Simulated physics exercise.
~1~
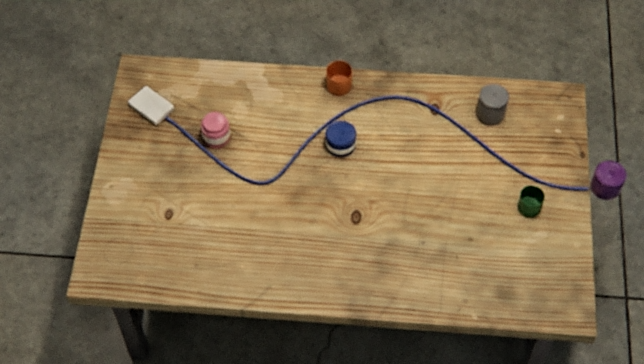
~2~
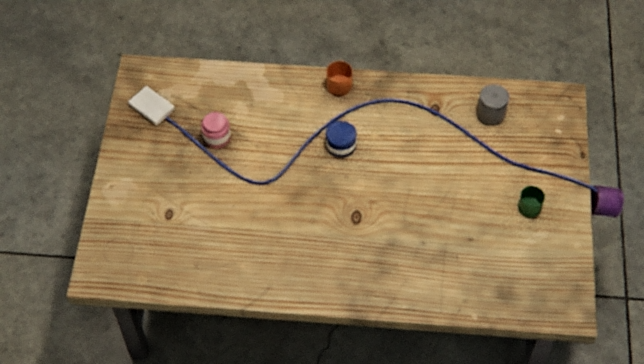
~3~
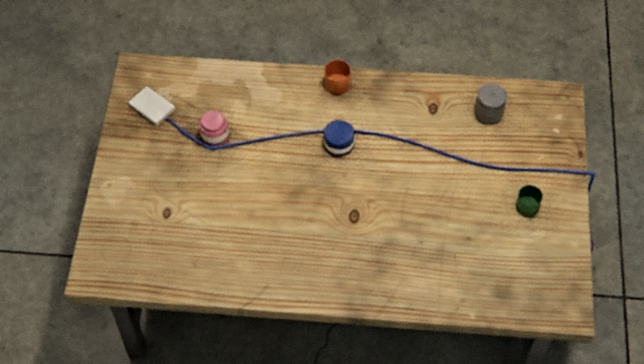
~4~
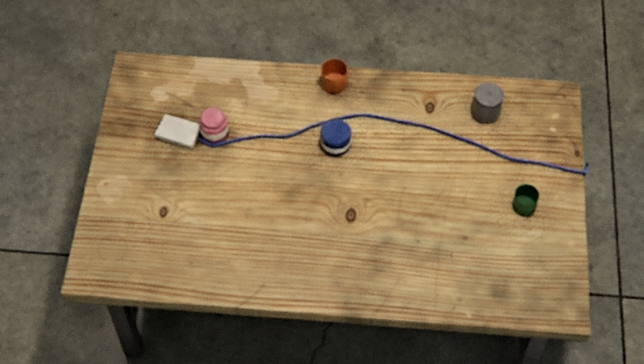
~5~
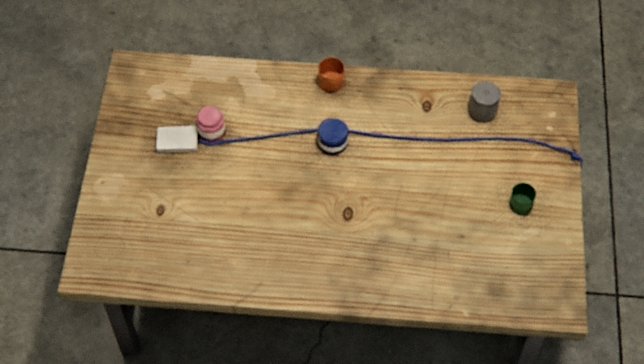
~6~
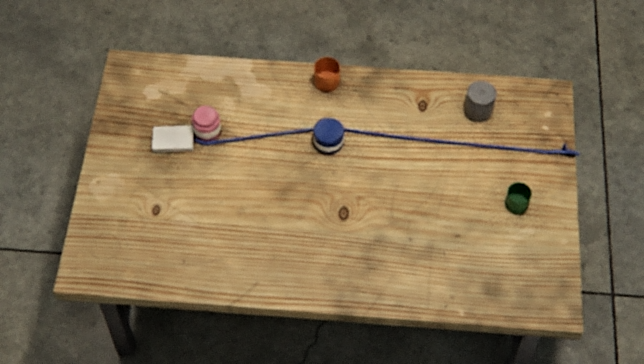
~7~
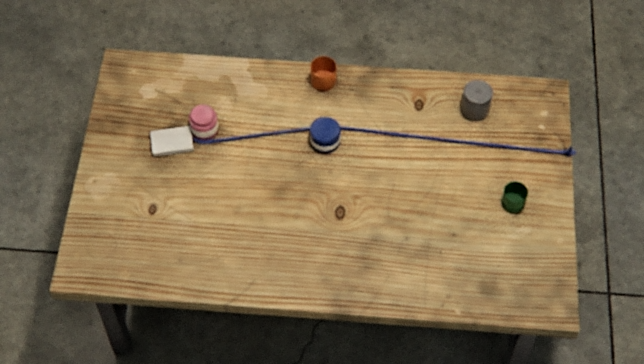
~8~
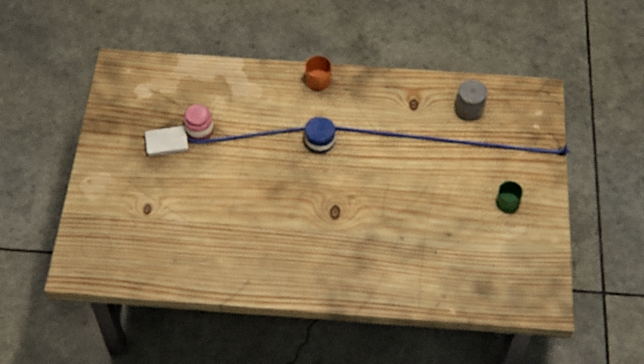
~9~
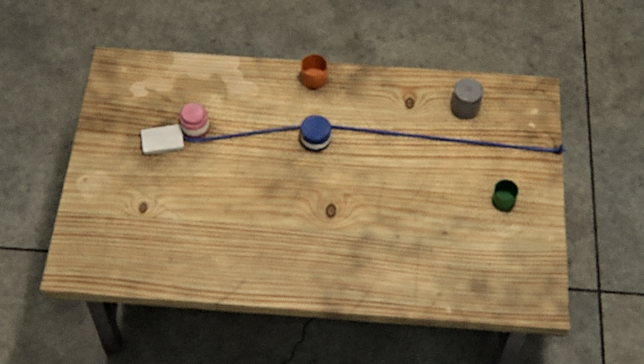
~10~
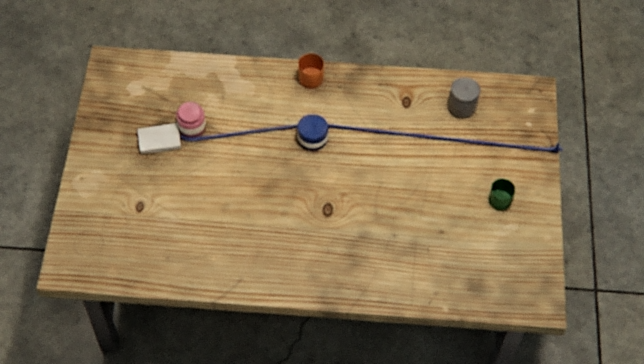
A wooden workbench with a purple cylinder dropping off its right edge, pulling a blue cable taut and dragging a white box slightly.
